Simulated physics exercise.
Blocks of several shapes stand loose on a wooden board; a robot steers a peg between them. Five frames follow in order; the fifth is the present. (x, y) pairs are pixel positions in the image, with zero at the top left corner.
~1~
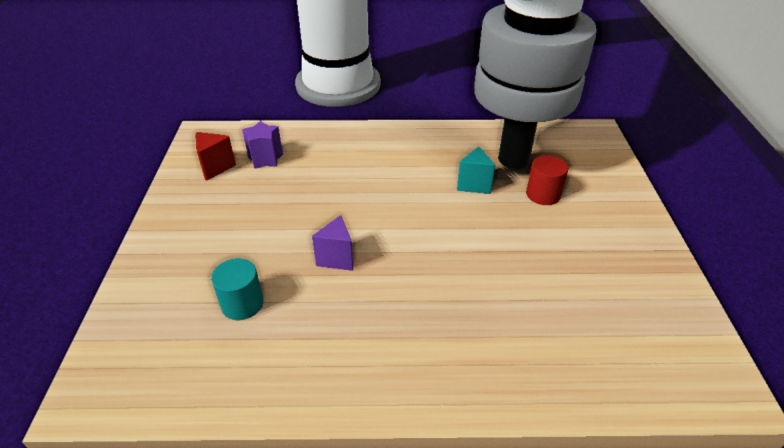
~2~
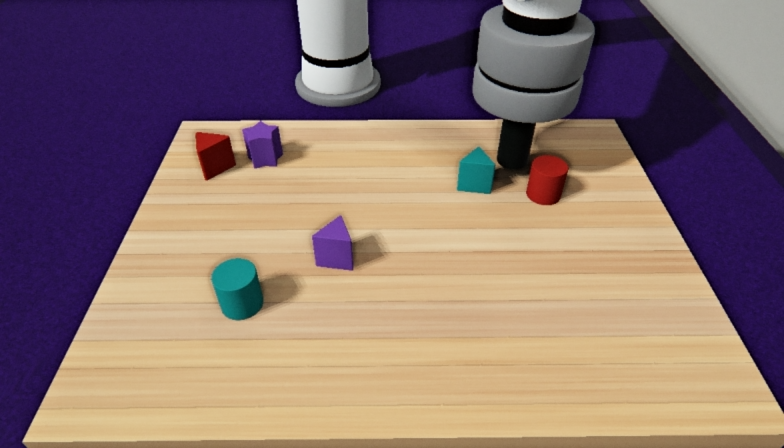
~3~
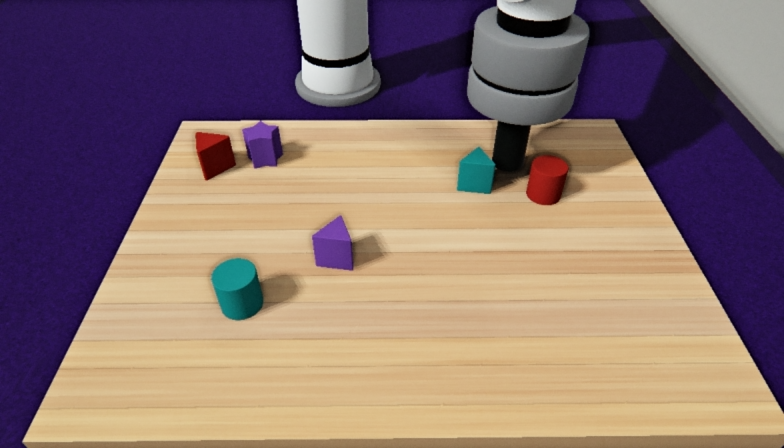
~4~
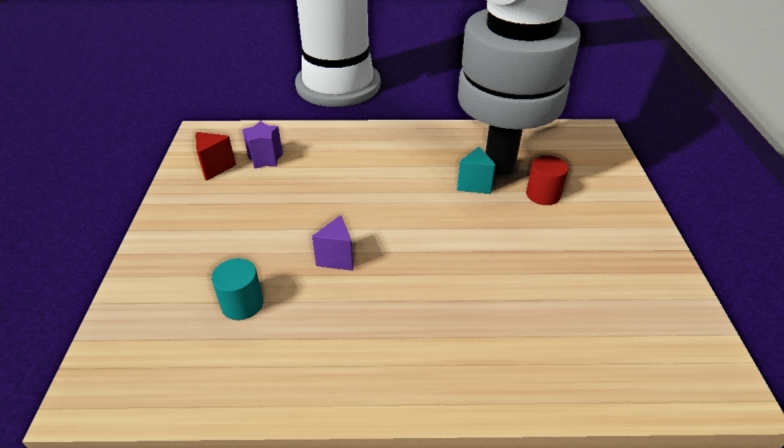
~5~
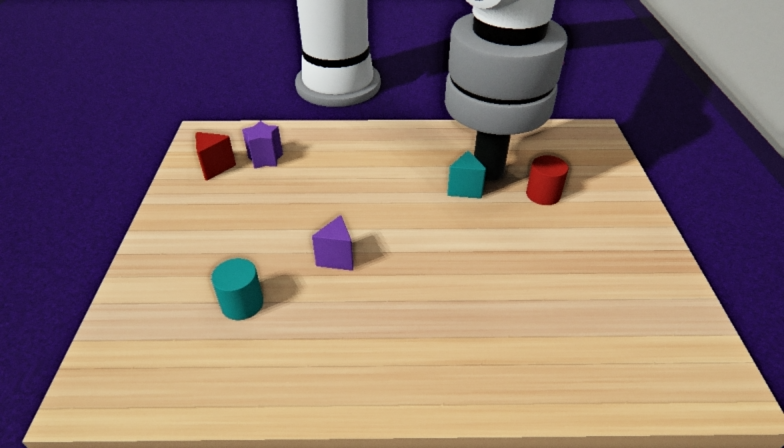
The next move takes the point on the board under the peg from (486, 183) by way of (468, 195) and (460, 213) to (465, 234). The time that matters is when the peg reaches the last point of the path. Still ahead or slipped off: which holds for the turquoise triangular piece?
It will get left beside or behind the peg.
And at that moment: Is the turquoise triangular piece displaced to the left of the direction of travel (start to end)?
It seems not.
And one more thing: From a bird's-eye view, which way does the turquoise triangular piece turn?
Rotation: Clockwise.
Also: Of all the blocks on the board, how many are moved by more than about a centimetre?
Here I'd predict a lone block moving more than 1 cm.
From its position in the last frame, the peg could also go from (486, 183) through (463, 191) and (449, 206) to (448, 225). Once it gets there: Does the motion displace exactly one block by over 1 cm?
Yes.
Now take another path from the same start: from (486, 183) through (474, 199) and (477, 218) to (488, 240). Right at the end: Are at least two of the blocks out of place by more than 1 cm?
No, that is not how it ends up.
The first path, step by step. One third of the way, peg (469, 185); turquoise triangular piece (446, 174).
Two thirds of the way, peg (462, 202); turquoise triangular piece (434, 181), turned 30° clockwise.
At the end, peg (467, 222); turquoise triangular piece (434, 181), turned 30° clockwise; red round block unmoved.
